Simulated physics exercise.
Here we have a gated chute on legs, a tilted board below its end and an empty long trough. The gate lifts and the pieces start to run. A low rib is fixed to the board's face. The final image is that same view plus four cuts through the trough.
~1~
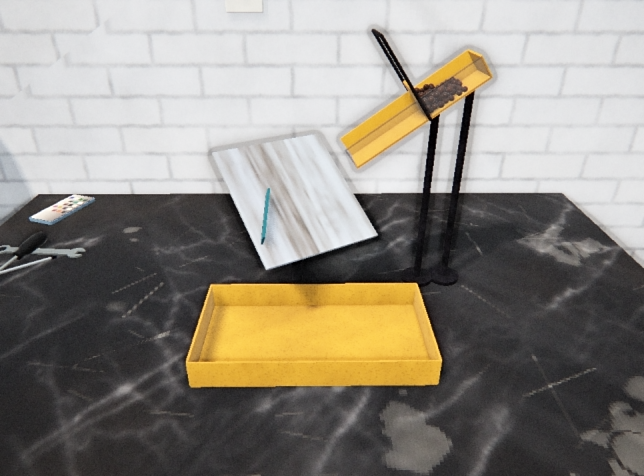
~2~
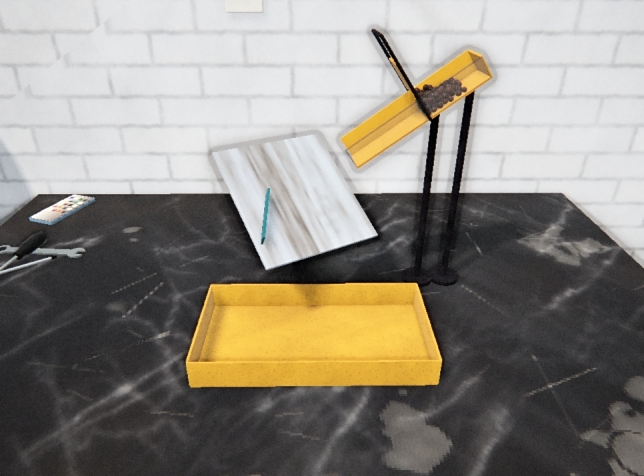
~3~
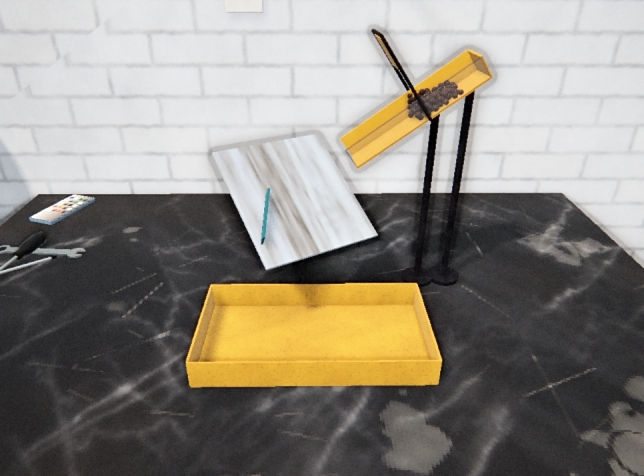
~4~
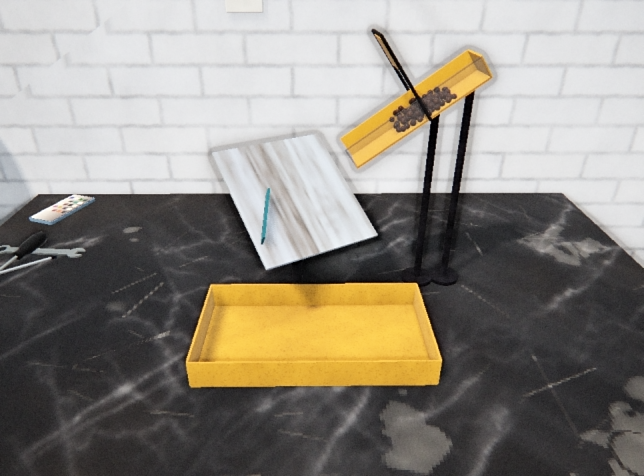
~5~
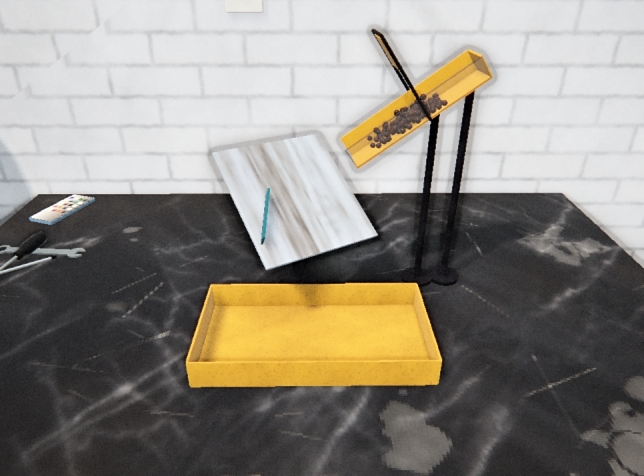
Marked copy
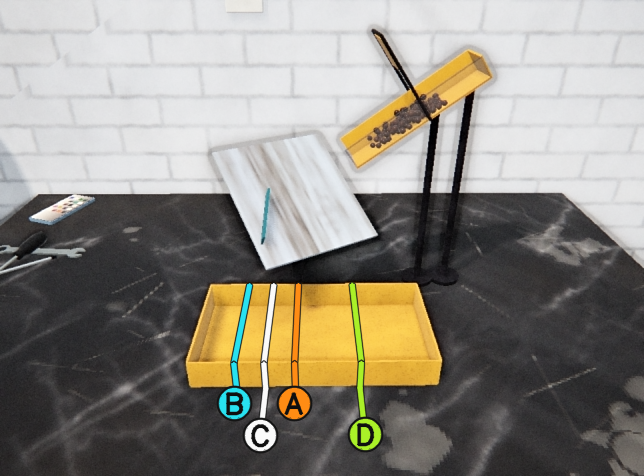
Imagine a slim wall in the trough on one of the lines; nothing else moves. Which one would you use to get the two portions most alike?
Use line A.
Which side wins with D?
Left.
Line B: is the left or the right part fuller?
More lands on the right.
On the marked copy, line A crosses the front rim at (294, 362); line B crosses the front rim at (234, 362); line C crosses the front rim at (264, 362); line D crosses the front rim at (361, 361).
With A, of what is caught, about two thirds on the left of the divider, about a third on the right.
With B, of what is caught, a stray few on the left of the divider, nearly all on the right.
With C, of what is caught, a small part on the left of the divider, most on the right.
With D, of what is caught, nearly all on the left of the divider, a small part on the right.
